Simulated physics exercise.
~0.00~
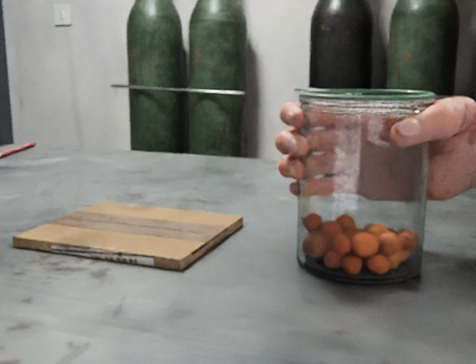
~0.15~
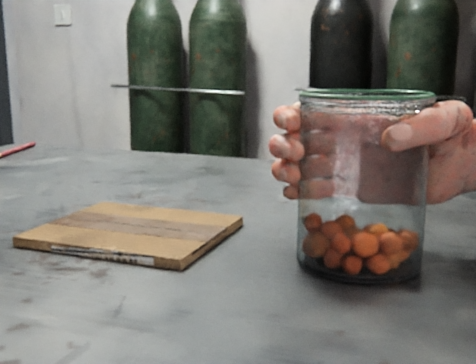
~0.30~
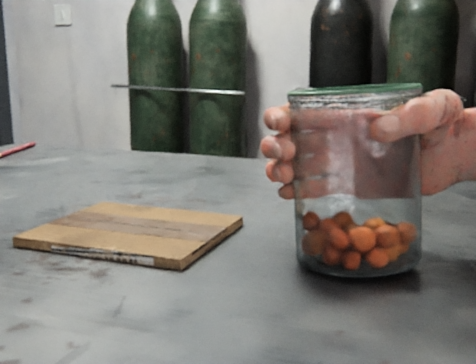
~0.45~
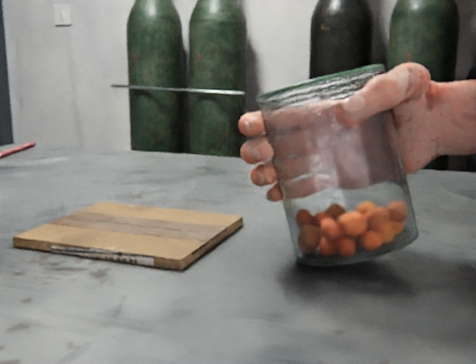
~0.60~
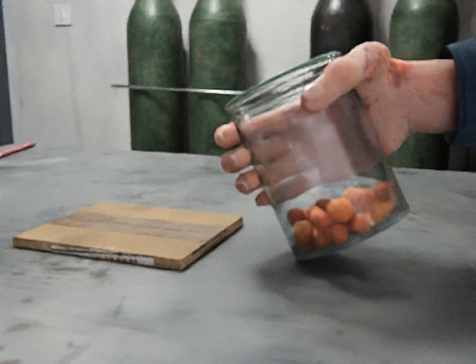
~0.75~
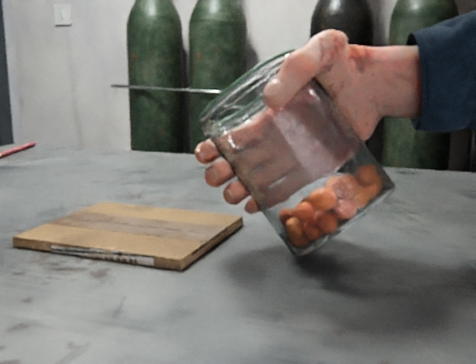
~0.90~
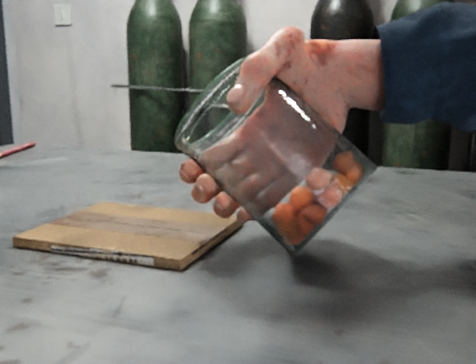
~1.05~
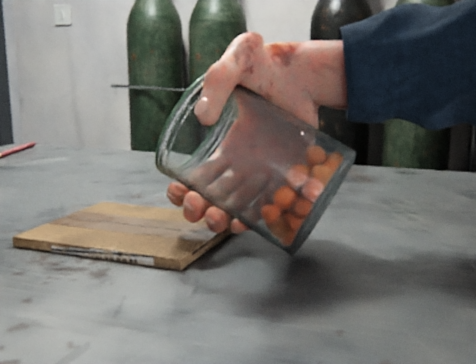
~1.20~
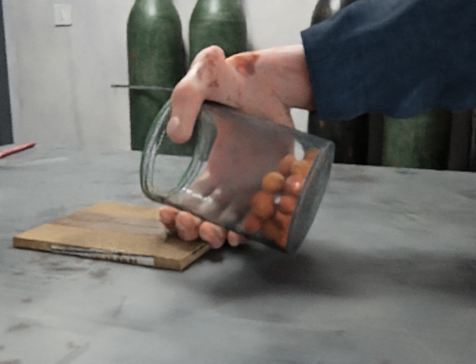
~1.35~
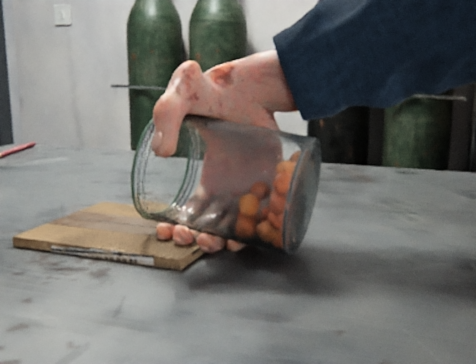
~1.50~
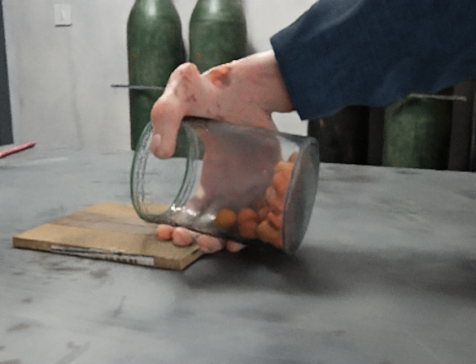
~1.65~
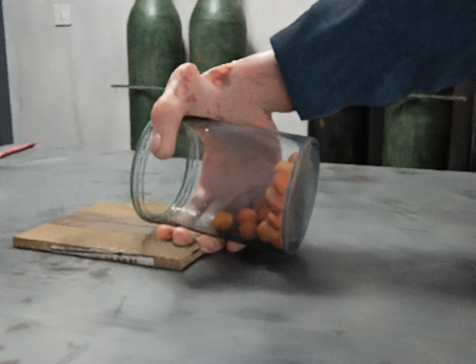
A hand lifted a clear glass jar holding small orange balls and tipped it over to the left until it lay nearly sideways, its open end by the flat brown box, and the balls shifted along the side but all stayed inside.
